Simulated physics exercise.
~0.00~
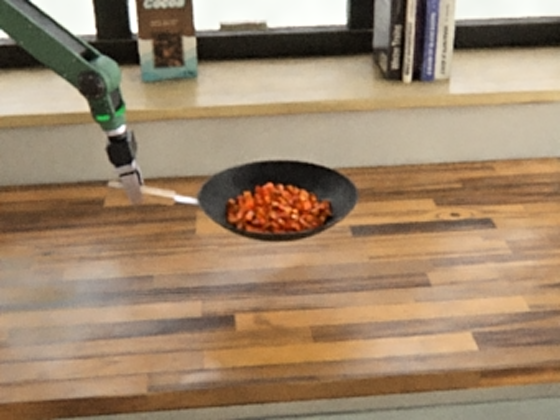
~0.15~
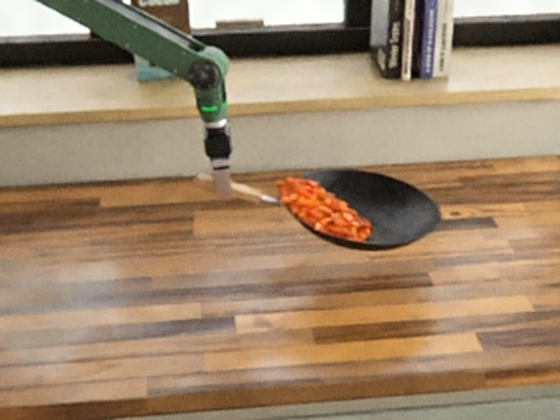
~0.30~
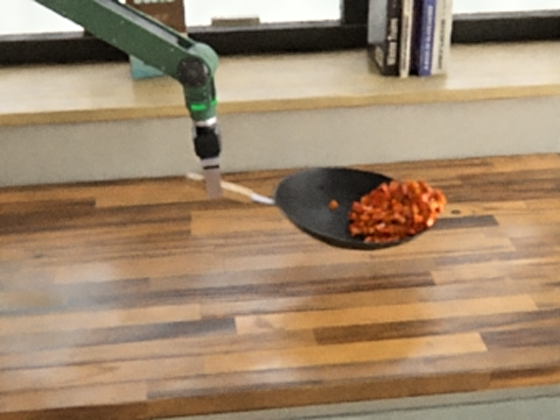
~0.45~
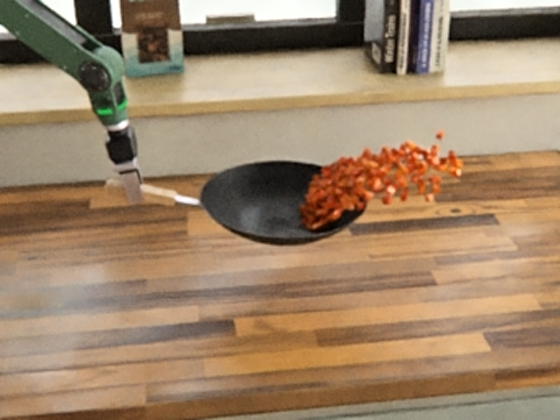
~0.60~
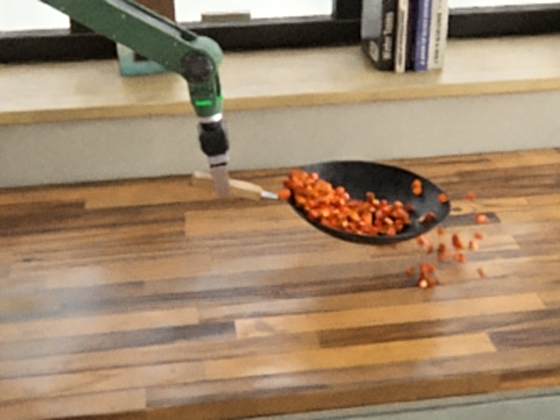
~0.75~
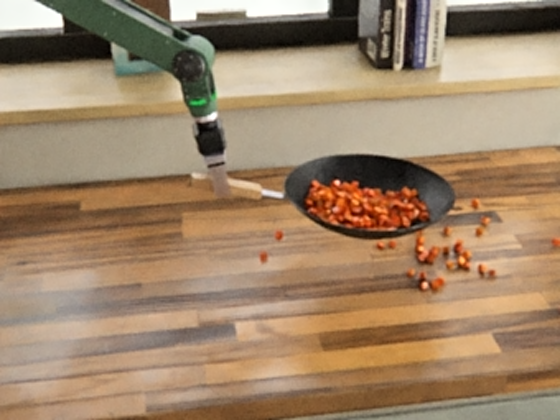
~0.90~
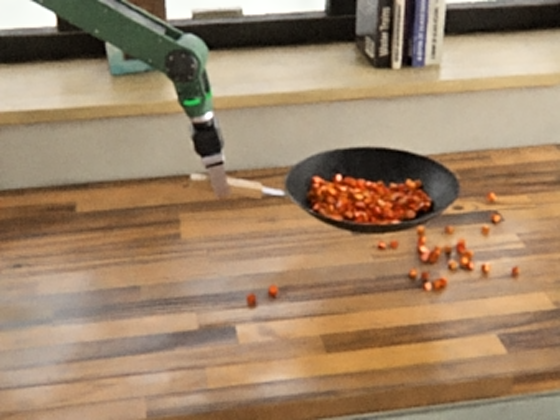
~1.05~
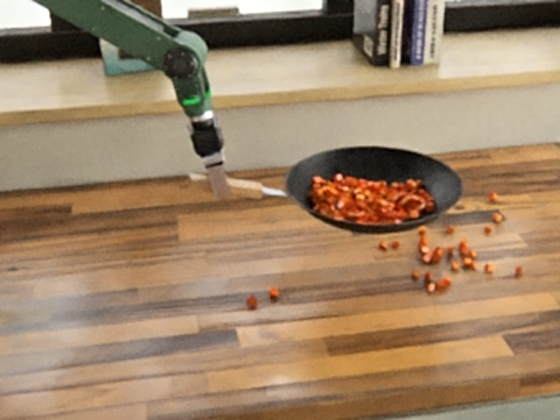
On a wooden countertop by a window, a green robotic arm jerks a wok back and forth, tossing red diced vegetables and spilling some.
